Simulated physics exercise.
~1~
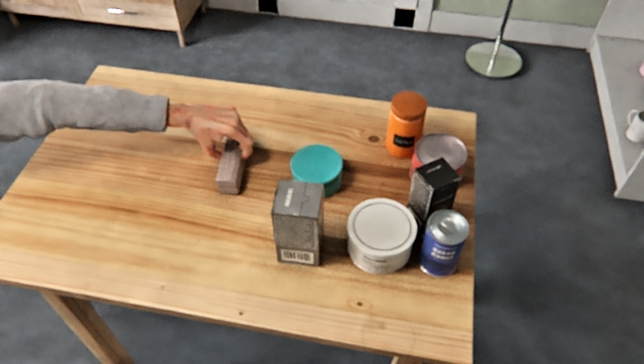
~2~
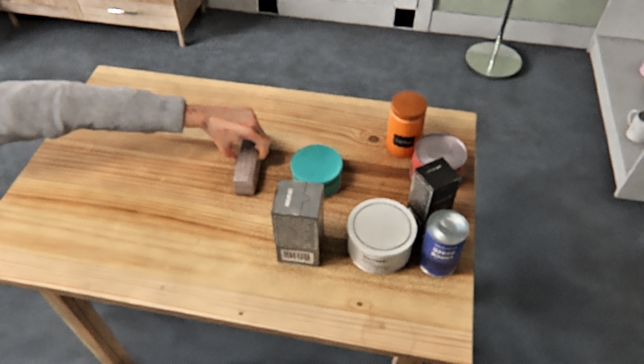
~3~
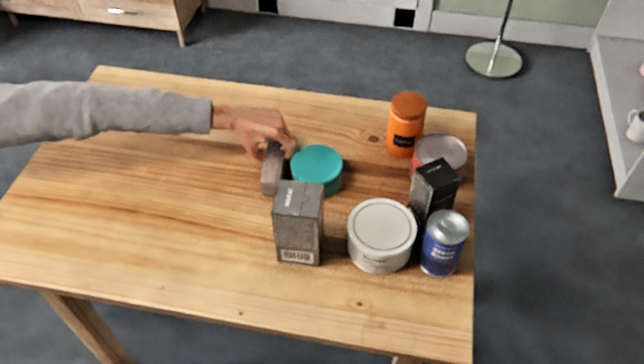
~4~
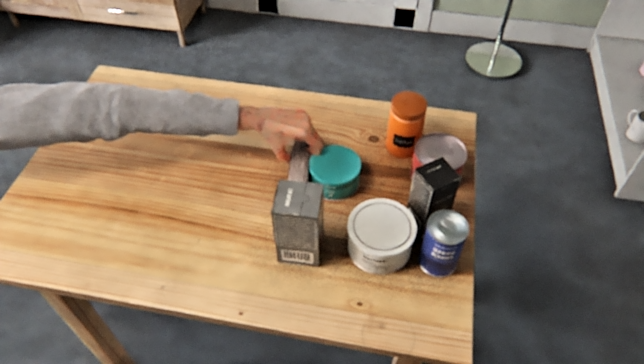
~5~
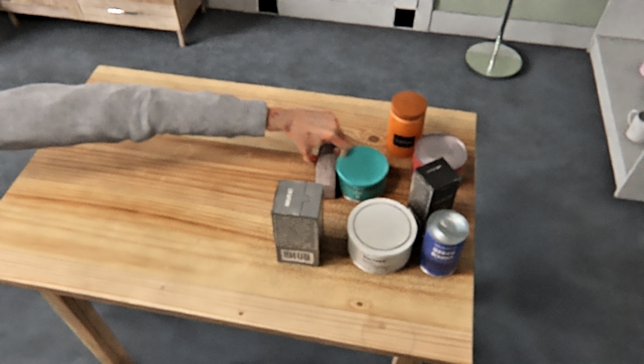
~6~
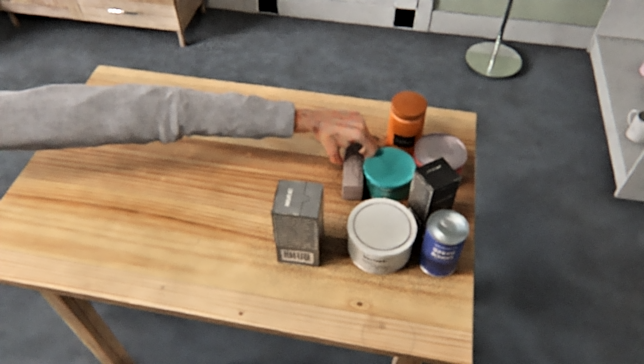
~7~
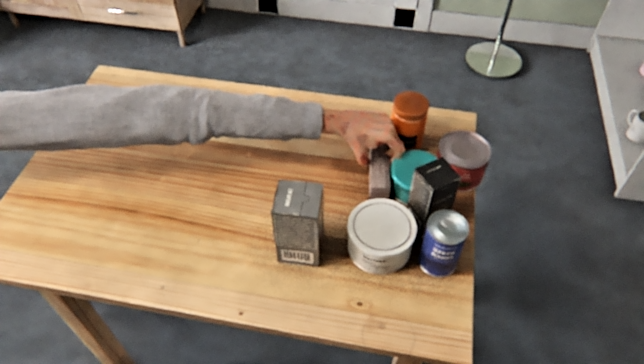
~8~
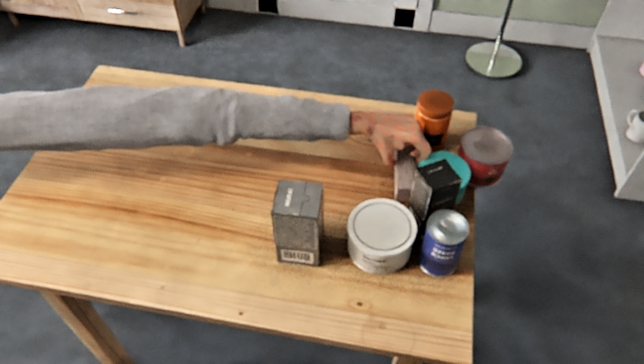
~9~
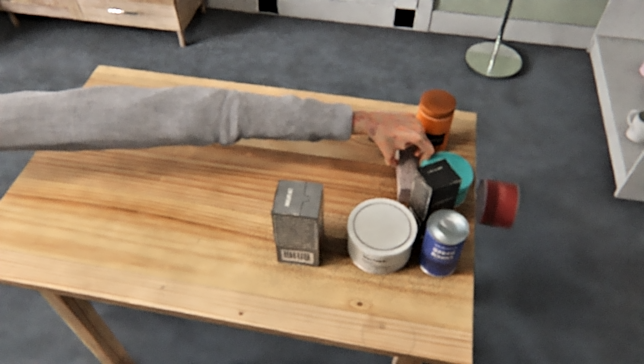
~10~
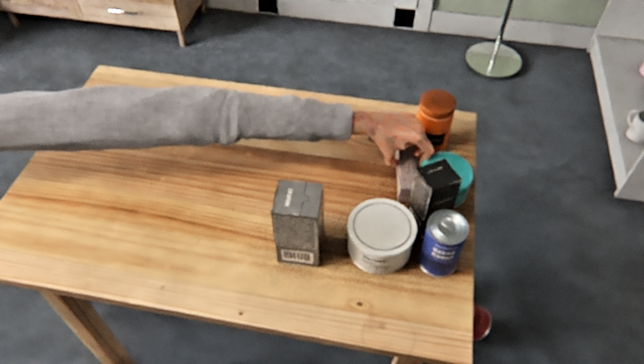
A hand slides a block right across a wooden table, pushing a turquoise tub along until a red tub falls off the edge.
